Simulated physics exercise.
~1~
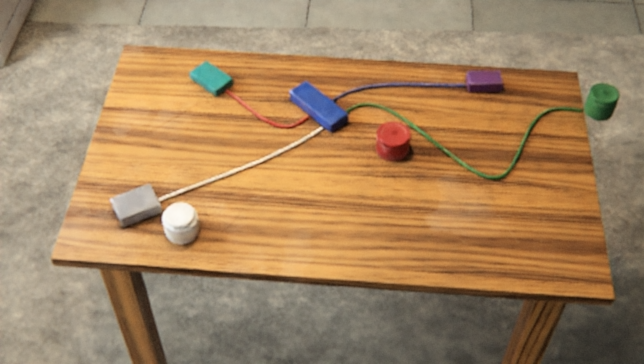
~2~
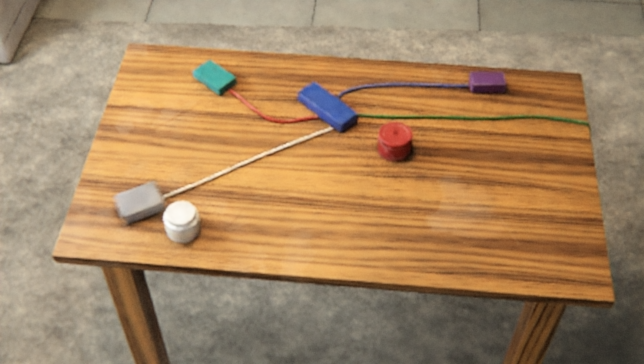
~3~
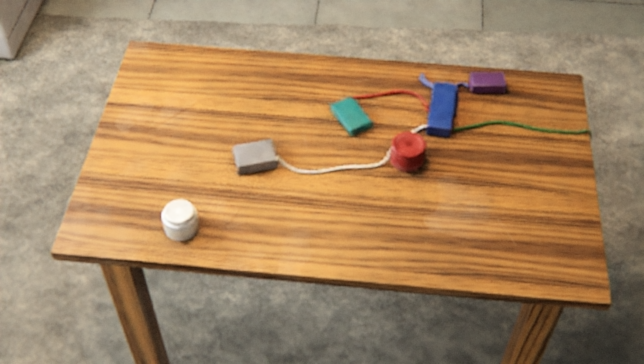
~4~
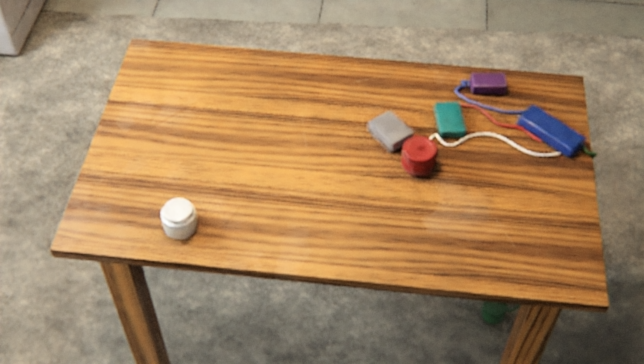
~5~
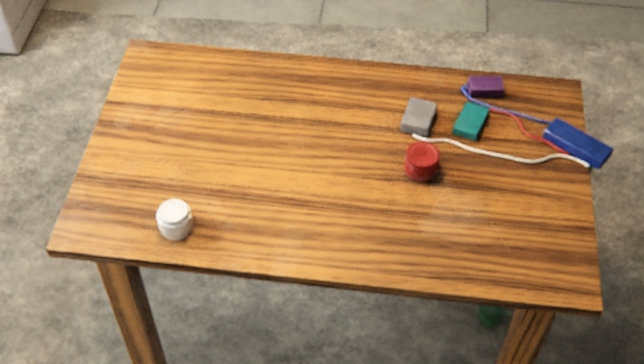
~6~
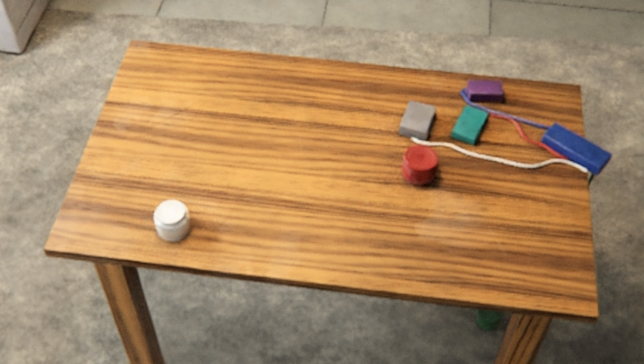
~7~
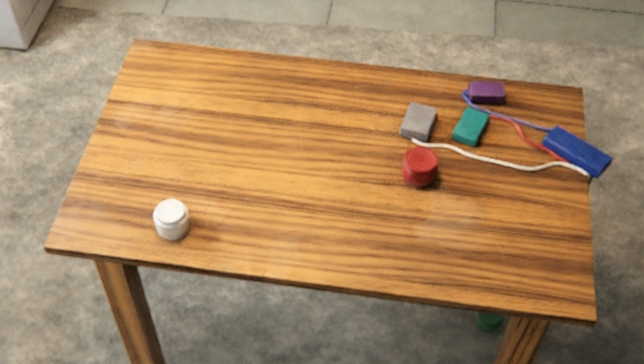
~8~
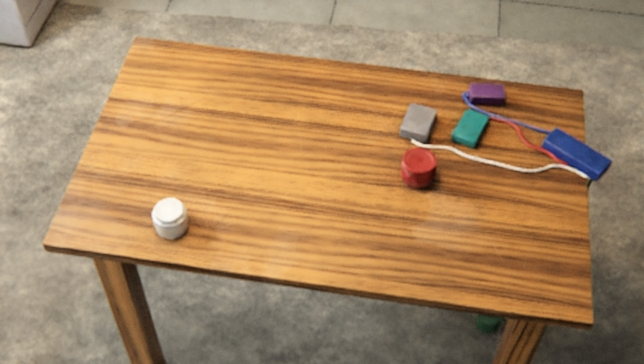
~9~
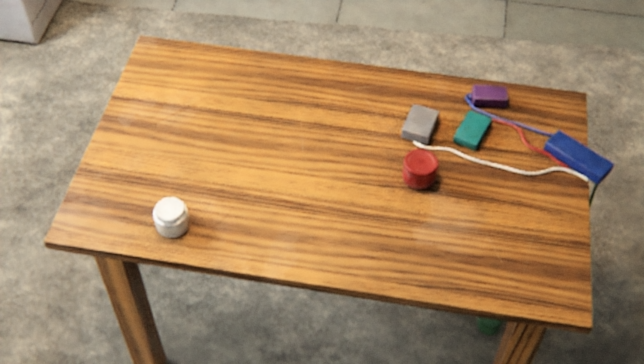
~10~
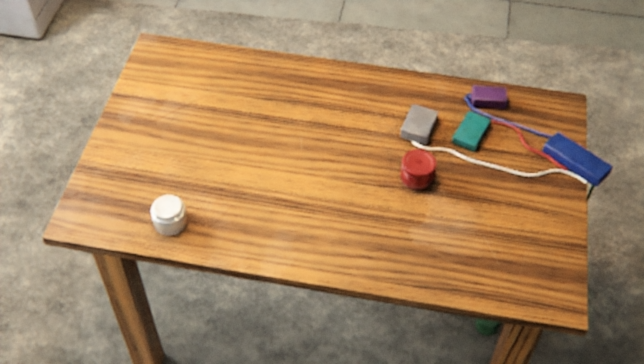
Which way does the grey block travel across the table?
The grey block moves to the right, following the blue strip as the white cable pulls it along.
